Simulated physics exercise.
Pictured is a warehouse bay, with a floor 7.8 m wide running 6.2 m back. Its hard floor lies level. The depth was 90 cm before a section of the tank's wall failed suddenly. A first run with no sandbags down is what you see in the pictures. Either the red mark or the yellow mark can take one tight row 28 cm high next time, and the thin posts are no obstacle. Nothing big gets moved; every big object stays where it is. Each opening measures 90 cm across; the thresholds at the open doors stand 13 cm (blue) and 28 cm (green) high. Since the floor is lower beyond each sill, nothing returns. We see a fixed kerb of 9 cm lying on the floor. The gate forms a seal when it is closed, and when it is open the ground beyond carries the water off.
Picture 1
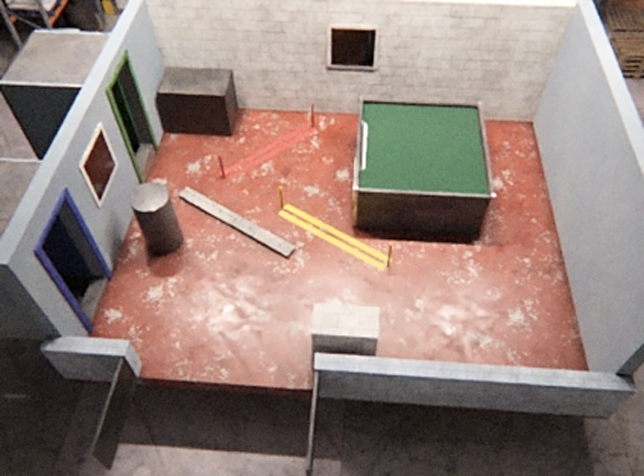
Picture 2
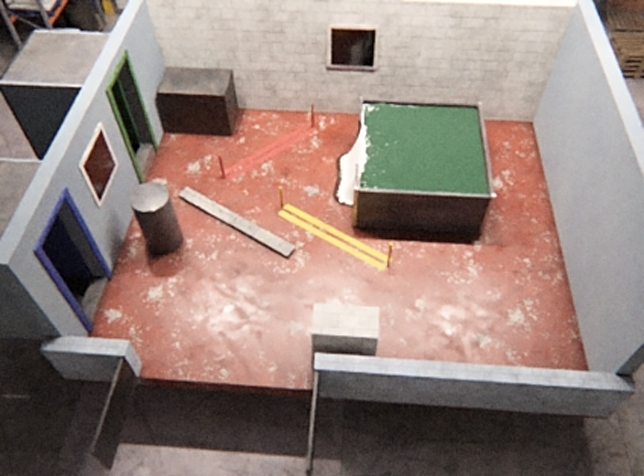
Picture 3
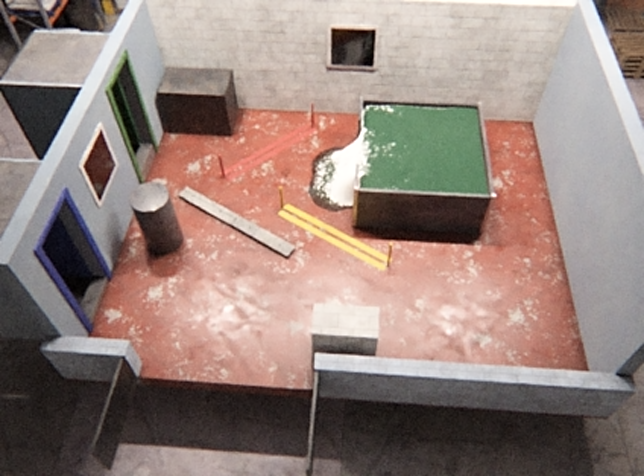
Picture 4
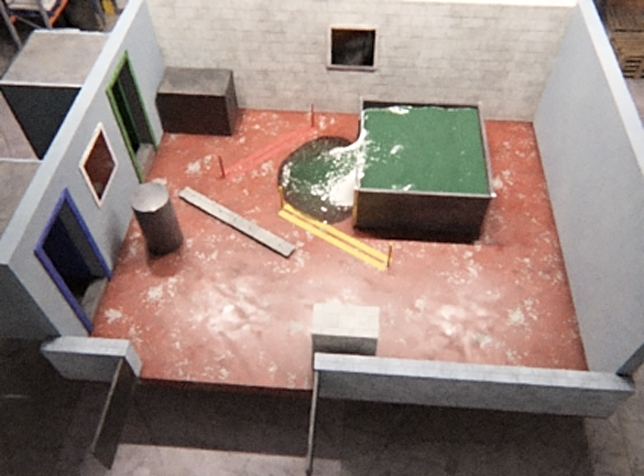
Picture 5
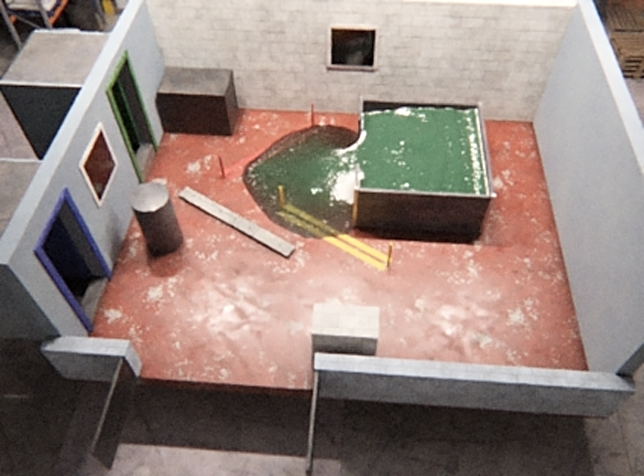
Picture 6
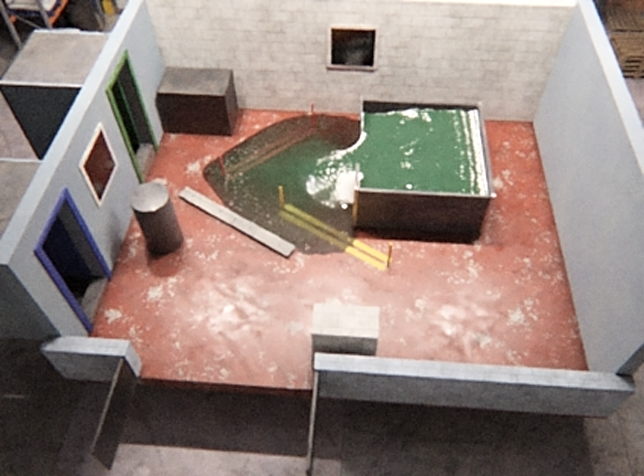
A large dark-sided tank of green liquid stands toward the right rear of a reddish-floored, pale-walled bay, seen from high above. A grey cylinder and blue and green doorways are at left, a dark box behind, a pale block in front, and red, grey and yellow strips mid-floor. Liquid bursts from the tank's left side, foaming white, and spreads leftward over the red and yellow strips while the camera stays still.
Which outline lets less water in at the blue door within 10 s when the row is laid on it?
The yellow outline.
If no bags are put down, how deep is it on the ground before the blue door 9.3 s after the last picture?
About 7.0 centimetres.
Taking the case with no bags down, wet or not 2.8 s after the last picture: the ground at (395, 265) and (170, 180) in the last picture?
First spot untouched, second spot waterlogged.
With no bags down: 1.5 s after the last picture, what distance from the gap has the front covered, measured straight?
Some 5.6 m out.
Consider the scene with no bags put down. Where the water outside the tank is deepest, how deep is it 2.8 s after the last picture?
I'd say some 36 centimetres at most.
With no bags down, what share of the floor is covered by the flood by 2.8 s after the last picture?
Something like 45 percent is wet.
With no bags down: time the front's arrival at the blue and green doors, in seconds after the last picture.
It first reaches the blue door at 1.3 s, the green door at 0.2 s.
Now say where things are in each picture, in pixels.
The first picture shows the tank at (421, 147) is whole and still, 90 cm deep.
In the second picture, the front is at (343, 202), 0.7 m from the gap at (359, 167); 0.3 m2 of floor is under water; 90 cm left at the back of the tank.
In the third picture, water pours out at (359, 168) and has run 1.0 m, to (318, 201); typically 14 cm deep outside, 90 cm at the tank's back.
In the fourth picture, water pours out at (359, 169) and has run 1.5 m, to (282, 169); typically 11 cm deep outside, 90 cm at the tank's back.
In the fifth picture, the front is at (245, 174), 2.2 m from the gap at (359, 168); 4.8 m2 of floor is under water; 83 cm left at the back of the tank.
In the sixth picture, the front is at (207, 172), 3.0 m from the gap at (359, 168); 7.4 m2 of floor is under water; 75 cm left at the back of the tank.
Then, 0.7 s after the last picture water covers 35 % of the floor and is deepest (49 cm) near (348, 179) in the run without bags; in at the blue door, 0 L with no bags, 0 L with the row on red, 0 L on yellow.
Then, 1.5 s after the last picture water covers 45 % of the floor and is deepest (58 cm) near (170, 116) in the run without bags; in at the blue door, 0 L with no bags, 0 L with the row on red, 0 L on yellow.
Then, 2.8 s after the last picture water covers 45 % of the floor and is deepest (36 cm) near (207, 159) in the run without bags; in at the blue door, 1 L with no bags, 4 L with the row on red, 0 L on yellow.
Then, 5.3 s after the last picture water covers 70 % of the floor and is deepest (28 cm) near (170, 116) in the run without bags; in at the blue door, 20 L with no bags, 37 L with the row on red, 0 L on yellow.
Then, 9.3 s after the last picture water covers 100 % of the floor and is deepest (16 cm) near (511, 121) in the run without bags; in at the blue door, 27 L with no bags, 39 L with the row on red, 0 L on yellow.
